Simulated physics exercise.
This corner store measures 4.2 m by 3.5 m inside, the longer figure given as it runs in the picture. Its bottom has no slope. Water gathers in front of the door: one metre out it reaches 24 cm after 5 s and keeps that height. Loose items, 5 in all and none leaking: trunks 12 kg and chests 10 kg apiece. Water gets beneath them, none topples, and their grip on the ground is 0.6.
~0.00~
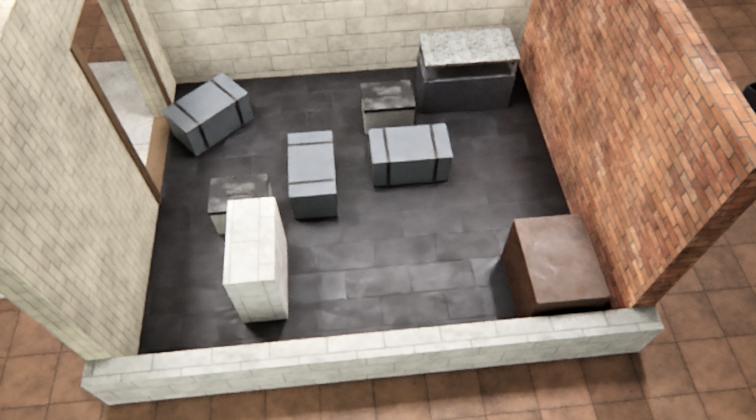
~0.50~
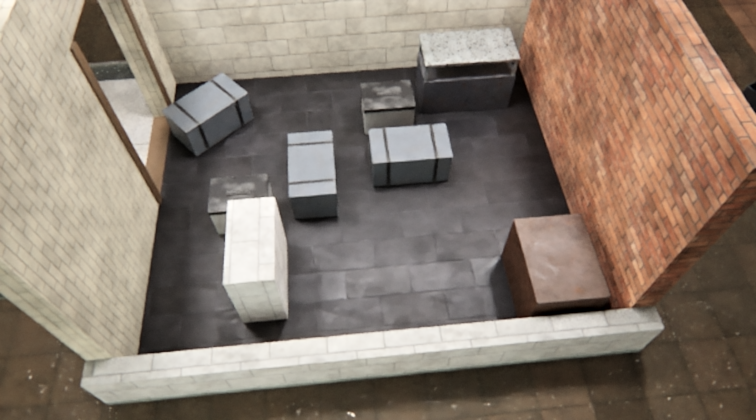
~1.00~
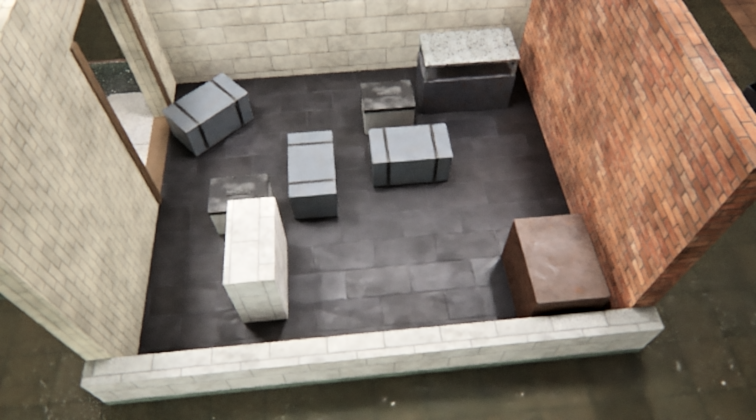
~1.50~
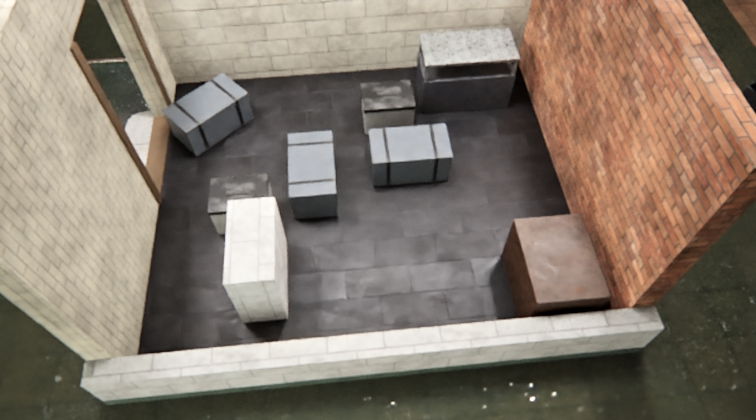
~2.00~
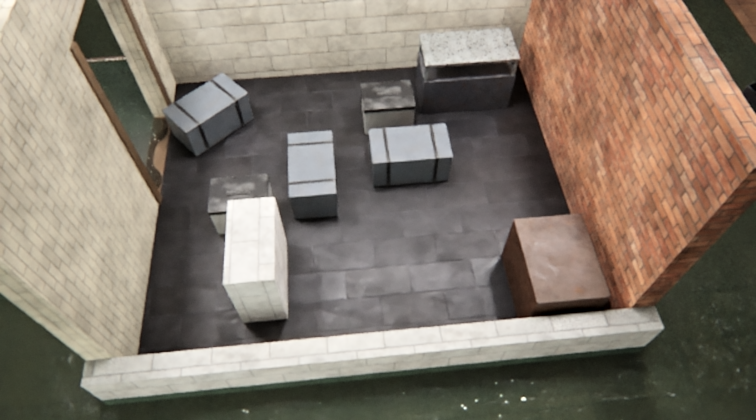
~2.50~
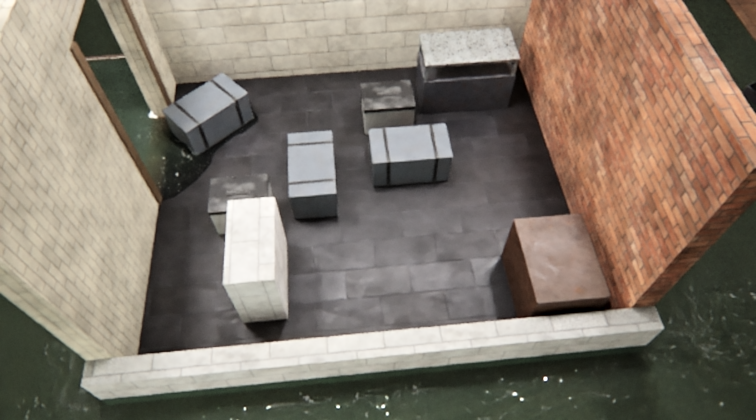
Corner store with trunks and chests standing still as murky green water rises outside and begins spreading in through the left doorway.
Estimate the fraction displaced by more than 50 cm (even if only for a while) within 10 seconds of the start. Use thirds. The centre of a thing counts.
It is two thirds or more.
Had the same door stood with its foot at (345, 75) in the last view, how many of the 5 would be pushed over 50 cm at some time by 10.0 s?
Then 4.
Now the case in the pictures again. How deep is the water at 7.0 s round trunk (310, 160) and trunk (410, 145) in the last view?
Roughly 5 and 4 cm.
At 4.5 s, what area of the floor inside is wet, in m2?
About 5.0 m2.
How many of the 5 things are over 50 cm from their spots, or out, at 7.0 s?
I count 3.
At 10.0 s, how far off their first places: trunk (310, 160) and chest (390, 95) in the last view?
In turn: 150 cm, 200 cm.
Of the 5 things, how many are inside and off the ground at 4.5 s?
At that moment 1.
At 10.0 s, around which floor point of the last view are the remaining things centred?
At about (415, 198).
After 3.5 s 0 of 5 are over 50 cm from their spots; 0 afloat.
After 4.5 s 1 of 5 are over 50 cm from their spots; 1 afloat.
After 7.0 s 3 of 5 are over 50 cm from their spots; 2 afloat.
After 10.0 s 4 of 5 are over 50 cm from their spots, and 4 have been at some point; 4 afloat.
